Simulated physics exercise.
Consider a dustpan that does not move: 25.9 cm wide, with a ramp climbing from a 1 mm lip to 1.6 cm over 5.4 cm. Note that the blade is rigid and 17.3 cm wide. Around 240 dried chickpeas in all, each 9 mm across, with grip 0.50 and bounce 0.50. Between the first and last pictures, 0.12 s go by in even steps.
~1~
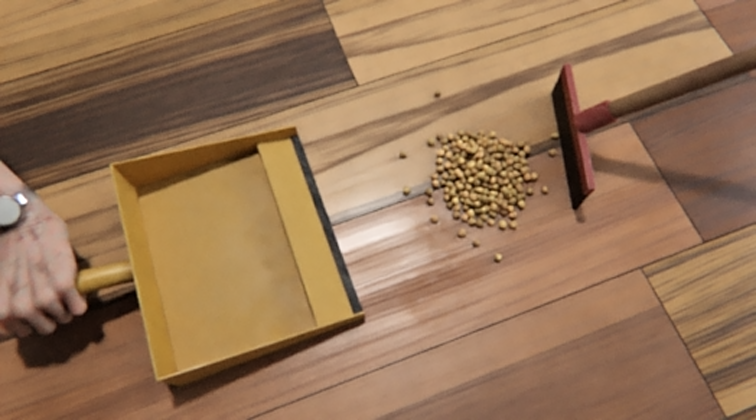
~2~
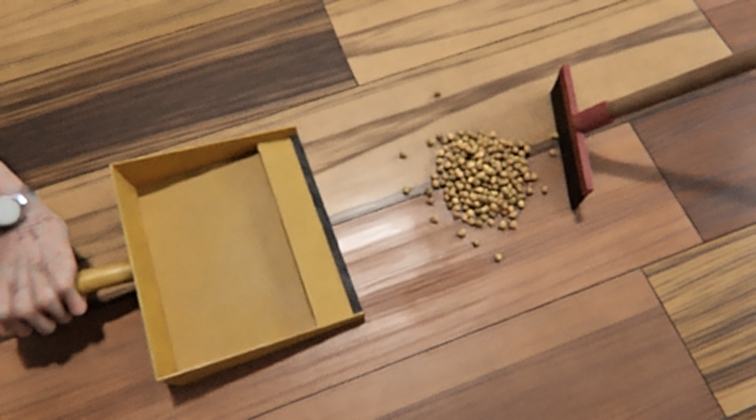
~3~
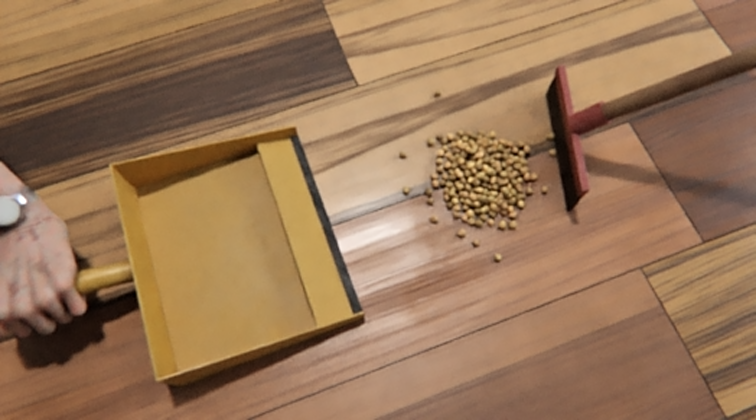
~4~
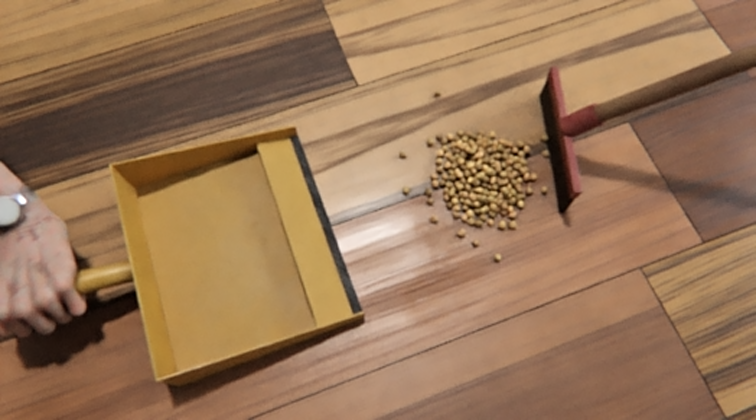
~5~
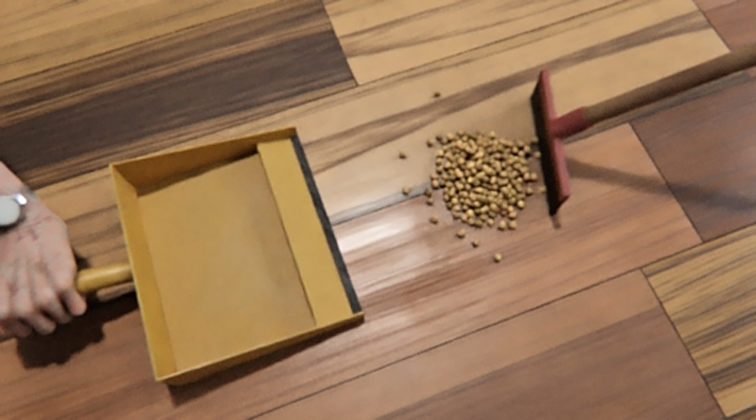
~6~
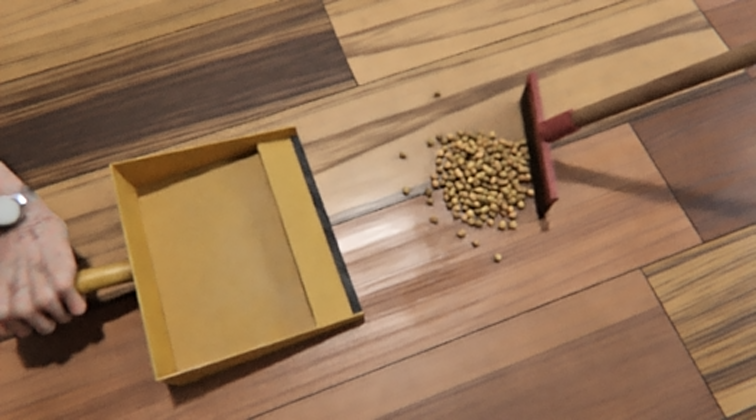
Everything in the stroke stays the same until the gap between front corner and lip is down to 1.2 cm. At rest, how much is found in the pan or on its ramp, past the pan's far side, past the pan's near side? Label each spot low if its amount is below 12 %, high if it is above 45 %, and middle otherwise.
Pan: Middle, far side: Low, near side: Low.
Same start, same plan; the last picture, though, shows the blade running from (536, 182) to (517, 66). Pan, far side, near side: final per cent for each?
Pan: 20, far side: 30, near side: 0.
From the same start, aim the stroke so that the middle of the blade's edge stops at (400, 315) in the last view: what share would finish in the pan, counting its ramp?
Roughly 5 percent.
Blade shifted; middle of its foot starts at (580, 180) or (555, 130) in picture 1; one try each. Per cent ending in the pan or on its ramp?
Roughly 20 % and 30 %.
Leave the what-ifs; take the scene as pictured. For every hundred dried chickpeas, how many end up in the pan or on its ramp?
Around 30 in a hundred finish there.
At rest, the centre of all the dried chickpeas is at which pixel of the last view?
Somewhere near (327, 198) in the last picture.
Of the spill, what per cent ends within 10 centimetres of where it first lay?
Roughly 5 in a hundred.
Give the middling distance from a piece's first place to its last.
20 cm, roughly.
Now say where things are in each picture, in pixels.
Blade from (589, 190) to (565, 72), moved 0.0 cm, 0 of the pieces shifted so far; middle of the pieces at (484, 174); pan at (229, 255), in the first picture.
Blade from (587, 190) to (564, 72), moved 0.2 cm, 0 of the pieces shifted so far; middle of the pieces at (484, 174), in the second picture.
Blade from (582, 191) to (559, 73), moved 0.8 cm, 1 of the pieces shifted so far; middle of the pieces at (484, 174), in the third picture.
Blade from (575, 193) to (552, 75), moved 1.7 cm, 2 of the pieces shifted so far; middle of the pieces at (483, 174), in the fourth picture.
Blade from (564, 196) to (543, 77), moved 3.0 cm, 2 of the pieces shifted so far; middle of the pieces at (483, 174), in the fifth picture.
Blade from (551, 199) to (531, 80), moved 4.6 cm, 10 of the pieces shifted so far; middle of the pieces at (484, 174); pan at (228, 255), in the sixth picture.
Then, 0.17 s after the last picture, middle of the blade 16 cm from the lip; 0 % over the lip, far side 0 %, near side 0 %.
Then, 0.29 s after the last picture, middle of the blade 7 cm from the lip; 0 % over the lip, far side 5 %, near side 0 %.
Then, 0.54 s after the last picture, middle of the blade 4 cm from the lip; 30 % over the lip, far side 10 %, near side 0 %.
In the end, pan 30 %, far side 10 %, near side 0 %, in front of the lip or behind the blade 60 %.
